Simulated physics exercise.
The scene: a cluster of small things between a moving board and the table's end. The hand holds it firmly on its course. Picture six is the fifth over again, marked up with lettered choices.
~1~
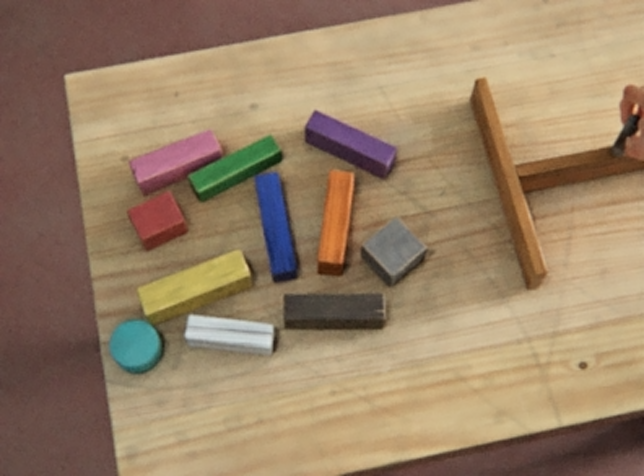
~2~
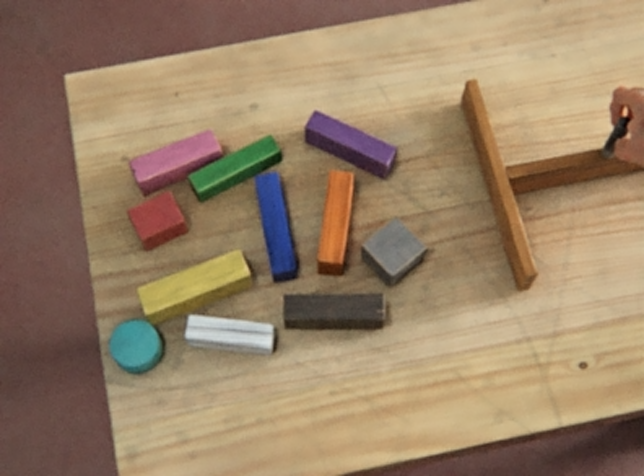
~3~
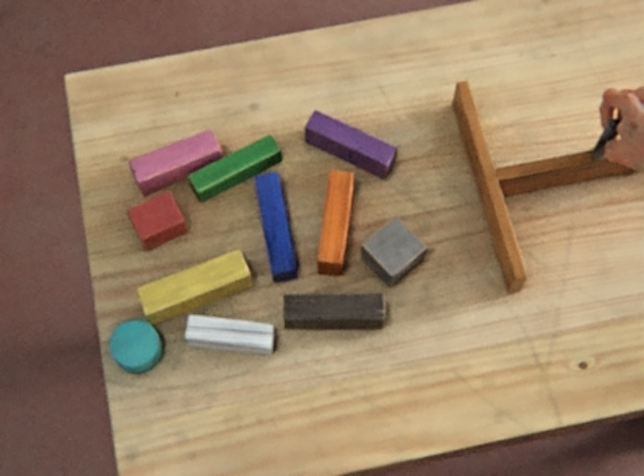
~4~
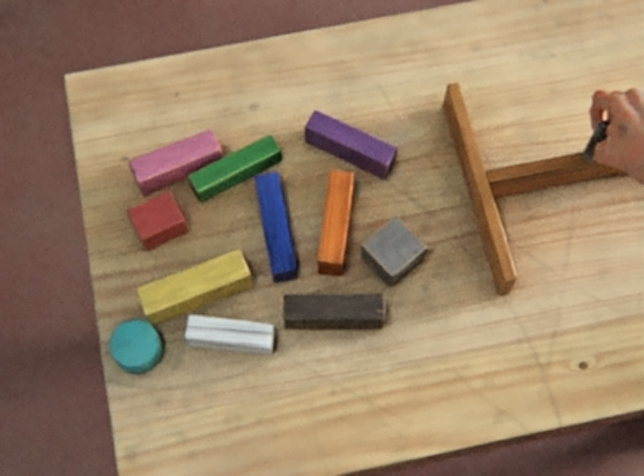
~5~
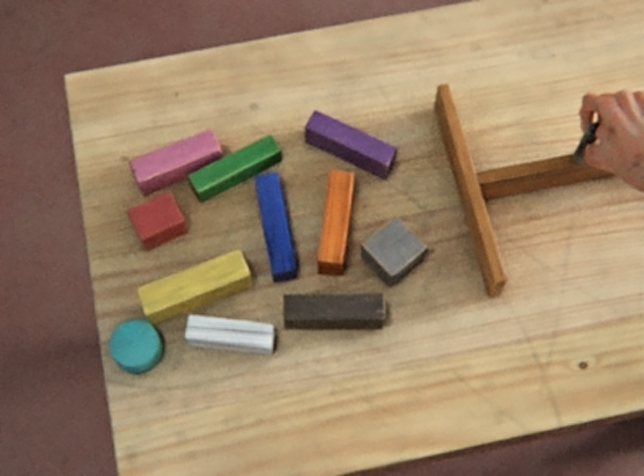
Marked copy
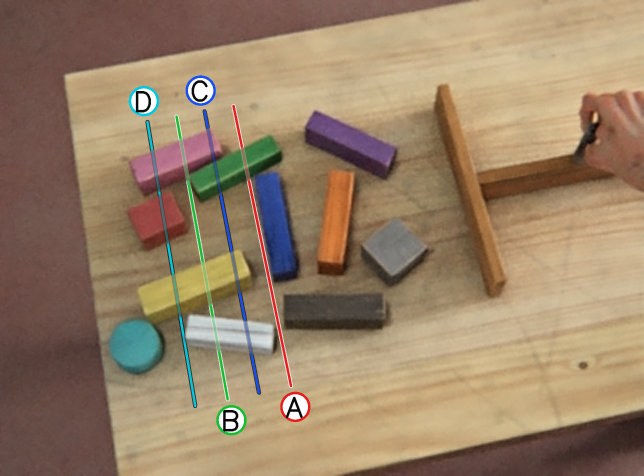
A hand sliding a T-shaped wooden pusher slowly leftward across a wooden board toward scattered coloured blocks, which all stay still.
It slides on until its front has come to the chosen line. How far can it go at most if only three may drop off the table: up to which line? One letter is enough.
At D, and not beyond.
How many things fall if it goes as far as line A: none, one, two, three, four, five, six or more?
In all, none.
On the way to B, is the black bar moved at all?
By then, yes.
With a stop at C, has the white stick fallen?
By then, no.
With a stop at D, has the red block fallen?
By then, yes.
On the marked copy, A at (261, 238); B at (201, 250); C at (230, 244); D at (170, 256).
With D. Early on, board (365, 200); purple bar (309, 137); black bar (328, 313).
Further on, board (255, 221); yellow bar (112, 309); turquoise tin (123, 350).
At the end, board (170, 238); red block over the edge; yellow bar over the edge; two fallen.
As for the rest, A is within the limit but short; B is within the limit but short; C is within the limit but short.
